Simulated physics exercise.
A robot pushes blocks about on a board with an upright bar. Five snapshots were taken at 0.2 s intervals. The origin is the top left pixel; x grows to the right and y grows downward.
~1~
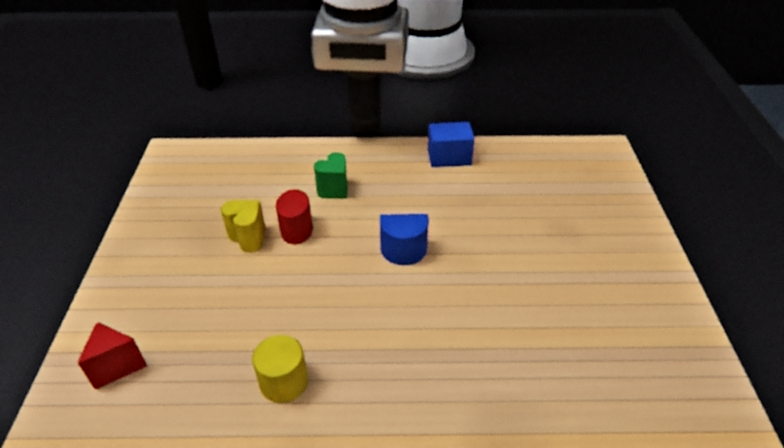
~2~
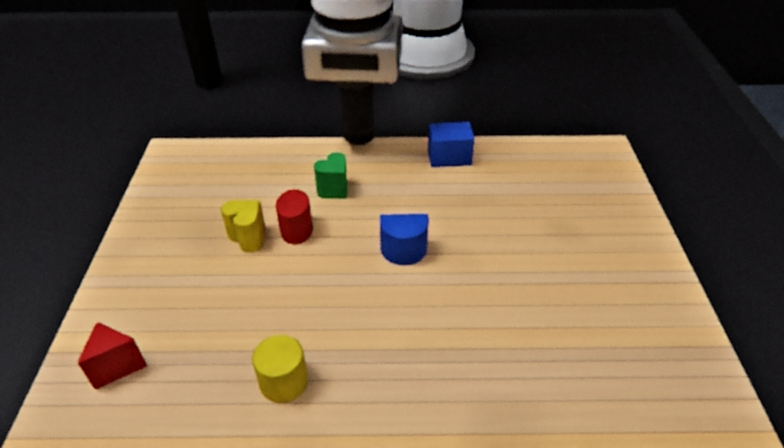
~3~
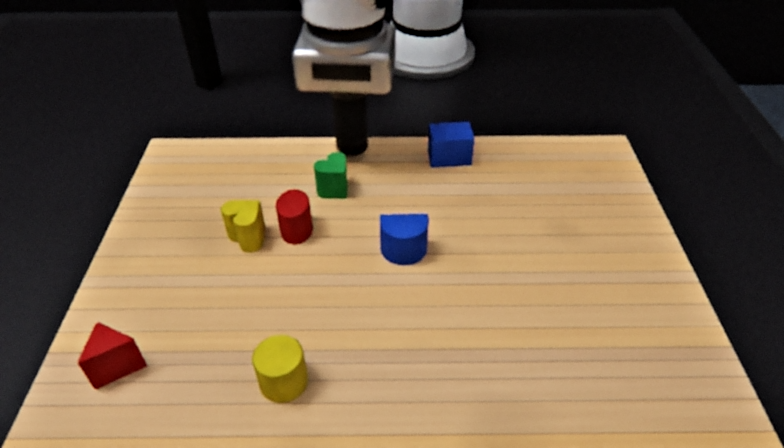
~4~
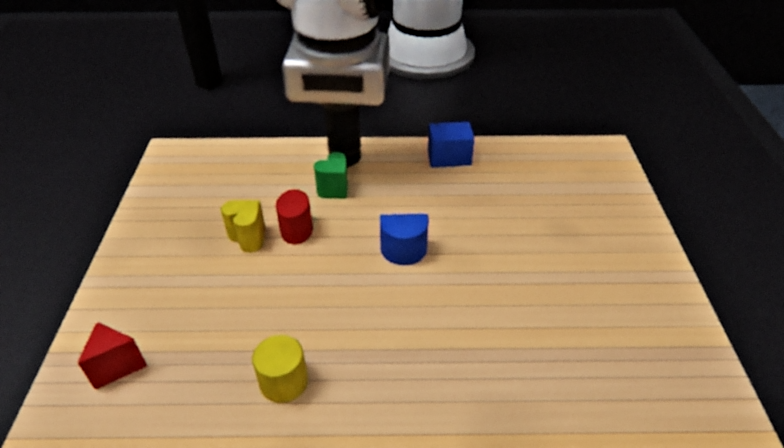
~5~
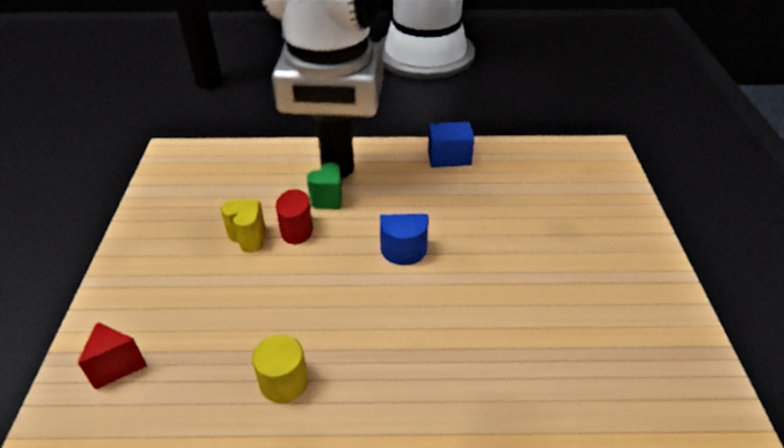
A robot arm's dark upright bar moves down and slightly left onto a wooden board, then nudges the green heart a short way toward the viewer and slightly left, while the surrounding red, yellow and blue blocks stay still.
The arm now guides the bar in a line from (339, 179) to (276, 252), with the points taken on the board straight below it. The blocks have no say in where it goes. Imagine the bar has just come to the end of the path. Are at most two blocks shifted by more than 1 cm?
Short answer: Yes.
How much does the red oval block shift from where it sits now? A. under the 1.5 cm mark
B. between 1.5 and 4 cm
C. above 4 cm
I choose C.
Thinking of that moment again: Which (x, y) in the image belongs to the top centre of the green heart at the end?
Its top centre lands on (289, 246).
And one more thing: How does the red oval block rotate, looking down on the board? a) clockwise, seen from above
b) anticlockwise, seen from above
I'll go with a - clockwise, seen from above.
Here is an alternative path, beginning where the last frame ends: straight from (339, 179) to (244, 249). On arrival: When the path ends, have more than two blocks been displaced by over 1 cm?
The answer is yes.
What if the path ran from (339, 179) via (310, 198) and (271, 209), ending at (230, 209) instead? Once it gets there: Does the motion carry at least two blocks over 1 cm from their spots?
Going by the path, yes.
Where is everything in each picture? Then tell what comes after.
In the first frame, lower end of the bar at (365, 127), tops of blocks, yellow heart at (242, 210), red oval block at (292, 202), green heart at (332, 163).
In the second frame, bar at (359, 137), blocks as before.
In the third frame, bar at (352, 148), blocks as before.
In the fourth frame, bar at (345, 158), blocks as before.
In the fifth frame, bar at (338, 170), yellow heart at (242, 210), red oval block at (292, 202), green heart at (325, 174).
The first path, step by step. One third of the way, bar at (317, 192); red oval block at (277, 220); green heart at (307, 198).
Two thirds of the way, bar at (296, 216); red oval block at (255, 247), turned 30° clockwise; green heart at (291, 225), turned 35° anticlockwise.
At the end, bar at (274, 242); yellow heart not moved; red oval block at (247, 257), turned 70° clockwise; green heart at (289, 246), turned 90° anticlockwise.
